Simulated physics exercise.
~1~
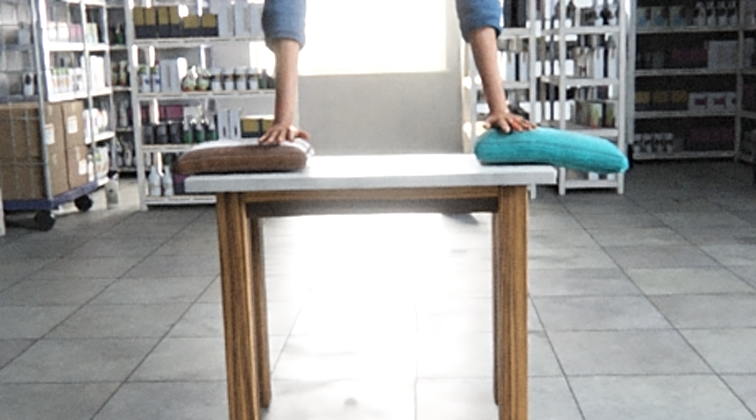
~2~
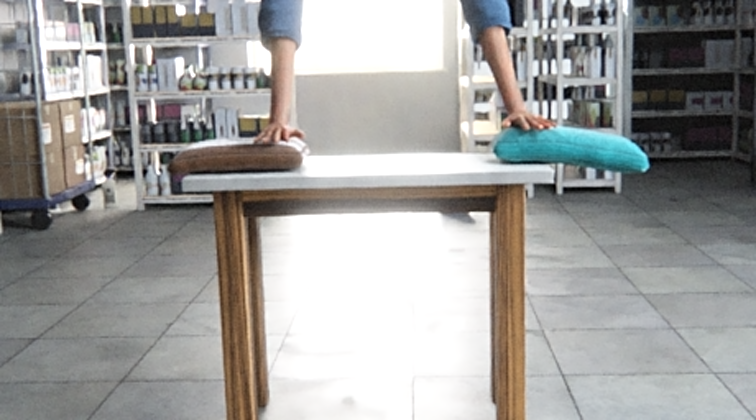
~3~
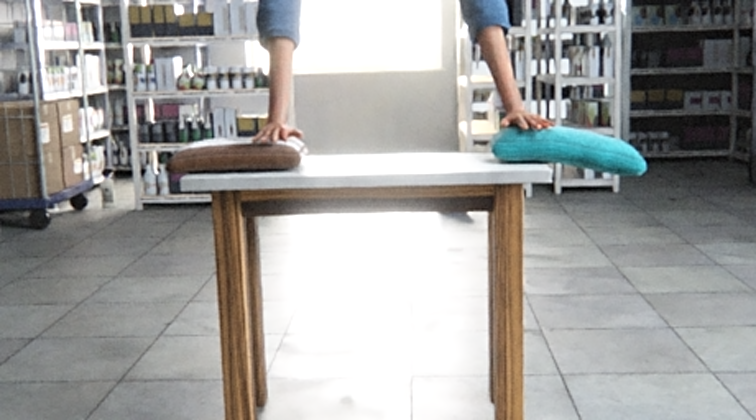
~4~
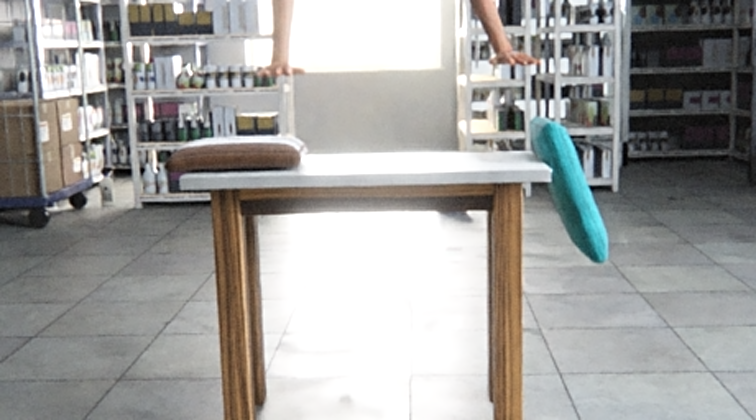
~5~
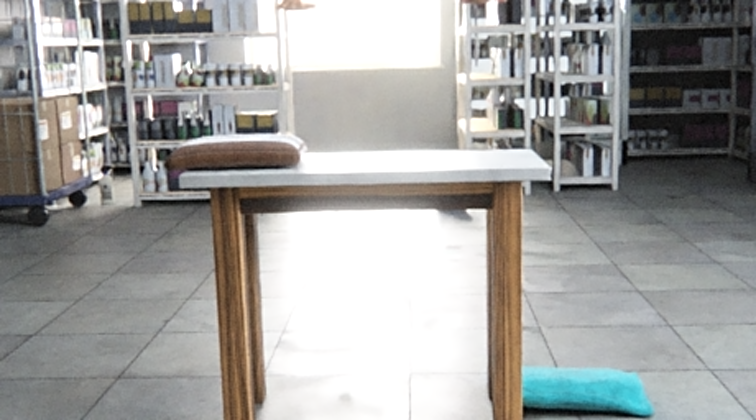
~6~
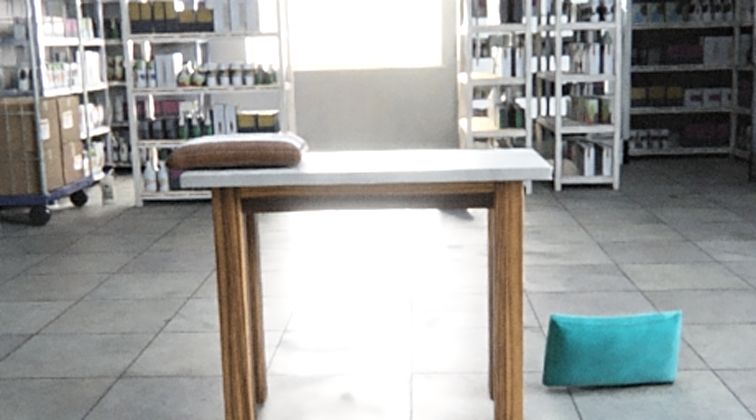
A turquoise pillow slipped off the right end of a short side table once the two hands pressing on it and a brown folded blanket lifted away, and it landed on the floor while the blanket stayed on the left end.
